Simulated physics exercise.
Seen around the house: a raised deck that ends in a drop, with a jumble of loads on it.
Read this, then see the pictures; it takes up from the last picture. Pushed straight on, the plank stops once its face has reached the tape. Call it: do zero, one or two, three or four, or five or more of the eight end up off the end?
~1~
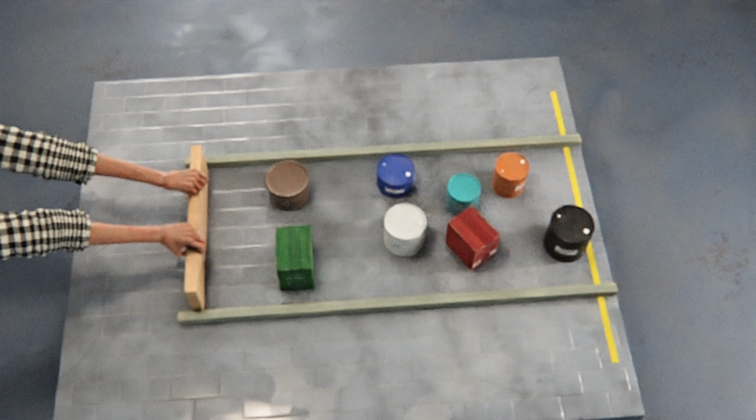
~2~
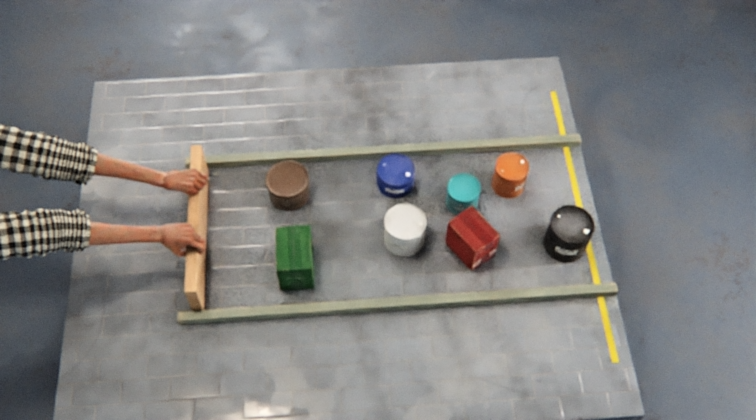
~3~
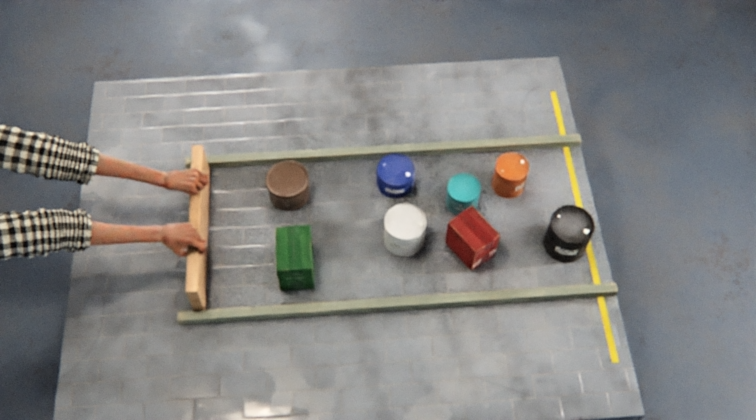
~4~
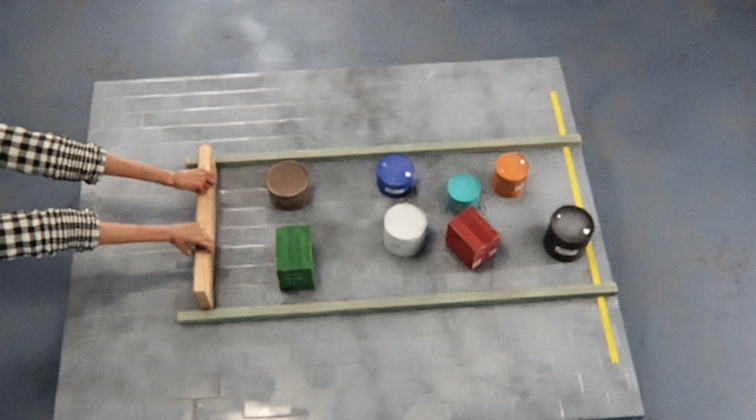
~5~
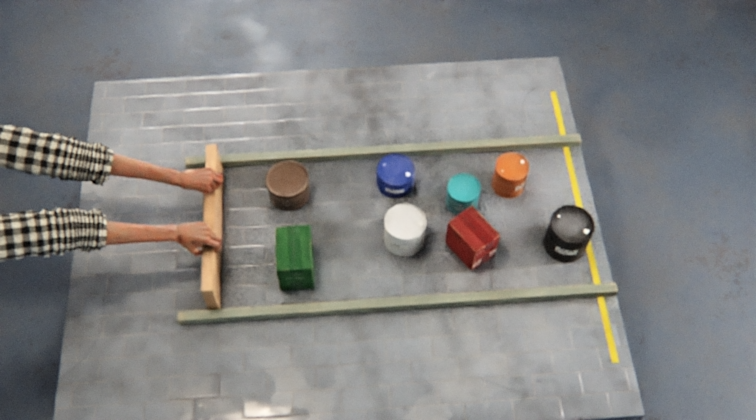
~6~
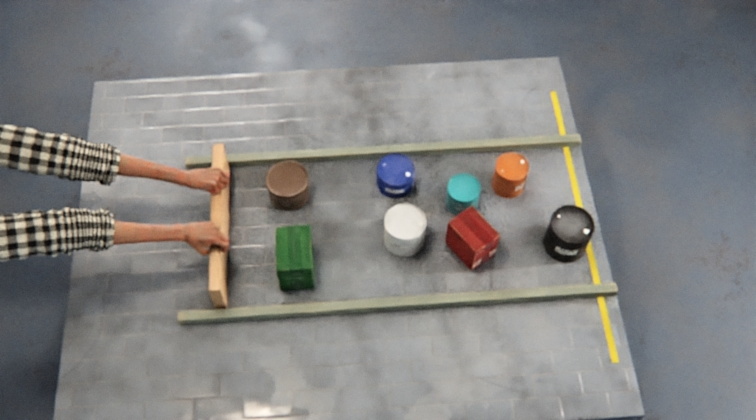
Five or more end up off it.
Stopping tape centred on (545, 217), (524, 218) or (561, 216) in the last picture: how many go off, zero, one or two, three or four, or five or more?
First three to four, then 1 or 2, then more than four.
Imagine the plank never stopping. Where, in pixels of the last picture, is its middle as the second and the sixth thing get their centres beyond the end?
Near (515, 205) first, near (545, 205) second.
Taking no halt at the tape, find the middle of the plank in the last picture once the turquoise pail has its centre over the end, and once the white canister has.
Its middle is around (545, 205) and around (545, 205).
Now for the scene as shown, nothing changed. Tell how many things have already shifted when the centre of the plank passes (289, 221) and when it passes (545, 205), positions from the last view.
First 2, then 8.
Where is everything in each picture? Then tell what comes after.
In the first picture, black canister (569, 234); orange canister (510, 176); red box (472, 239); plank (197, 227); tape (582, 214).
In the second picture, orange canister (510, 176); white canister (405, 230).
In the third picture, red box (472, 239); green box (295, 258).
In the fourth picture, black canister (569, 234); blue canister (396, 176).
In the fifth picture, orange canister (510, 176); brown pail (288, 186).
In the sixth picture, black canister (569, 234); orange canister (510, 176); red box (472, 239); plank (220, 225); tape (582, 214).
A little later, none off yet; black canister at rest near (569, 234); orange canister at rest near (510, 176); red box moving near (474, 239).
When it is over, the number that fall off is five or more; down, brown pail, green box, blue canister, white canister, turquoise pail, red box, orange canister and black canister.
